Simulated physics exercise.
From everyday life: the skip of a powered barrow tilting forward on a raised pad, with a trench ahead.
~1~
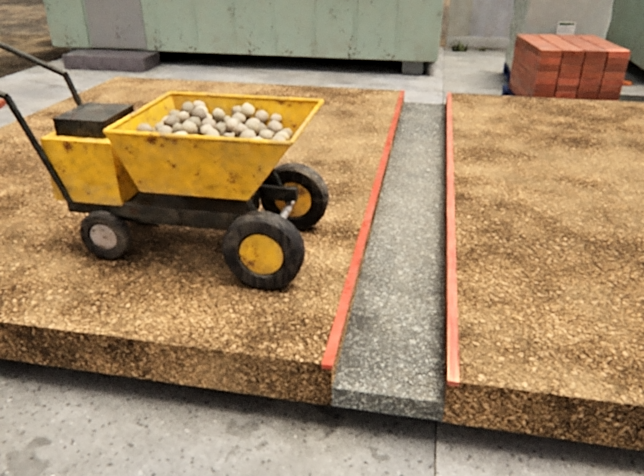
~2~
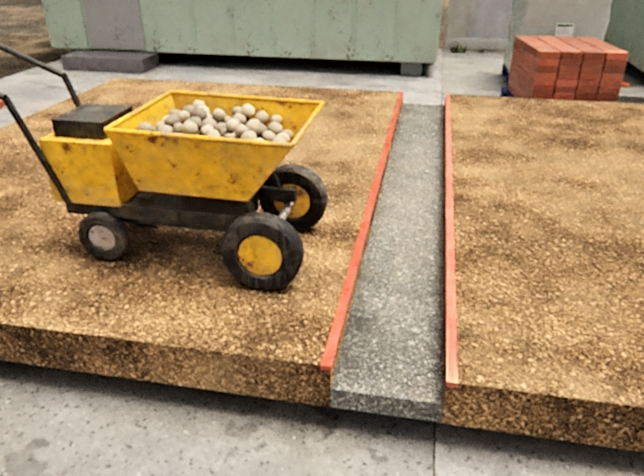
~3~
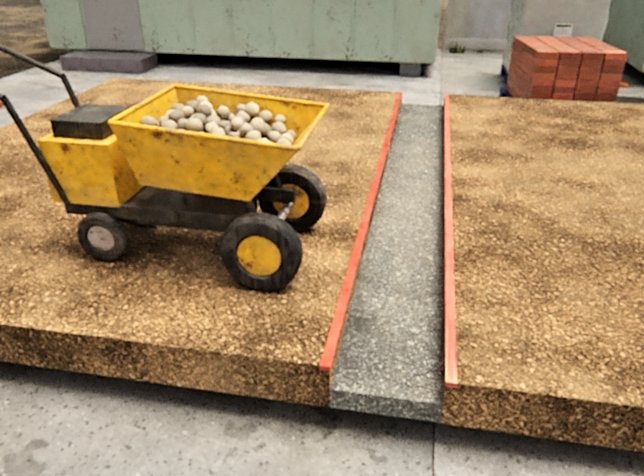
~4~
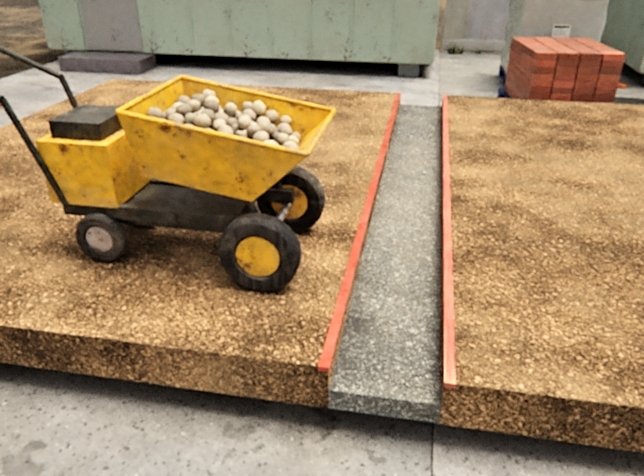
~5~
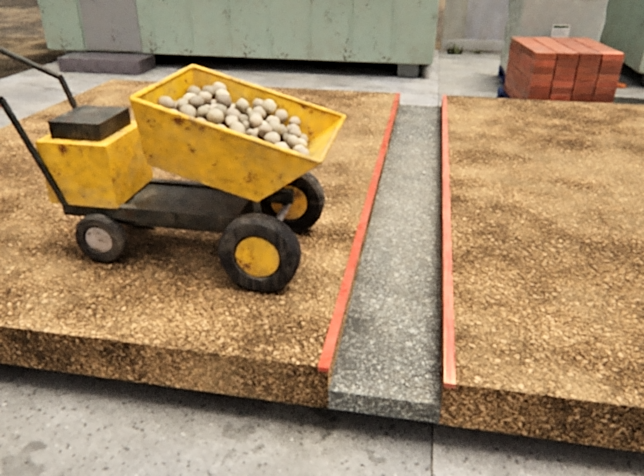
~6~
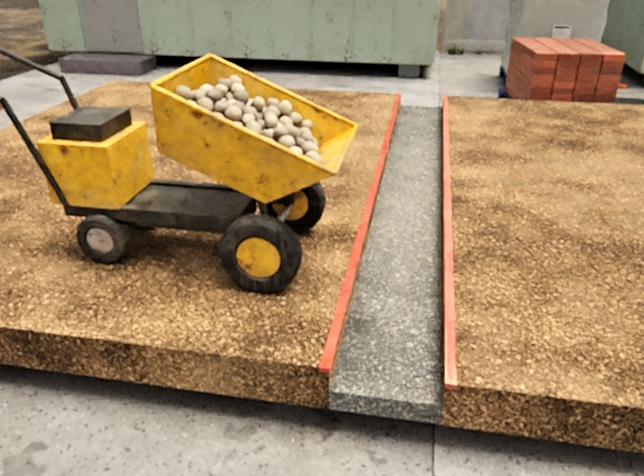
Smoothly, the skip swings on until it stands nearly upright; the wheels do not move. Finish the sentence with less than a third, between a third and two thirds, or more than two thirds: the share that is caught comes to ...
The share that is caught comes to more than two thirds.
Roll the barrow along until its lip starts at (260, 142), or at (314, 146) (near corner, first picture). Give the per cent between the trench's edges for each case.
First spot: 90 %, second spot: 50 %.
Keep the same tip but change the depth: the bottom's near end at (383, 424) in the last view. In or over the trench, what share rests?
90 per cent, roughly.
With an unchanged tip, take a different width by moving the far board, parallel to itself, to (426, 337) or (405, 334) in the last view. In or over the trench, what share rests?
I'd say some 50 in a hundred, followed by 30 in a hundred.
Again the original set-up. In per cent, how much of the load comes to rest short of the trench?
That share comes out near 0 in a hundred.
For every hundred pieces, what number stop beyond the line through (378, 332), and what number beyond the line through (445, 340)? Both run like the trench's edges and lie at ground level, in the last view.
First roughly 80 percent, then 20 percent.
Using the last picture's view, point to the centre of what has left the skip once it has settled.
Somewhere around (416, 275) in the last picture.
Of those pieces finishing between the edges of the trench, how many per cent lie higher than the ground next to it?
My best guess is some 15 per cent.
Shortly afterwards, skip tipped steeply; the whole lot in the skip.
Next, skip tipped right over; near half in the skip; near half in or heaped over the trench; a little beyond it; only a few falling.
Some moments later, skip tipped right over; a little in the skip; the bulk in or heaped over the trench; near a quarter beyond it.
In the end, skip tipped right over; only a few in the skip; the bulk in or heaped over the trench; near a quarter beyond it.
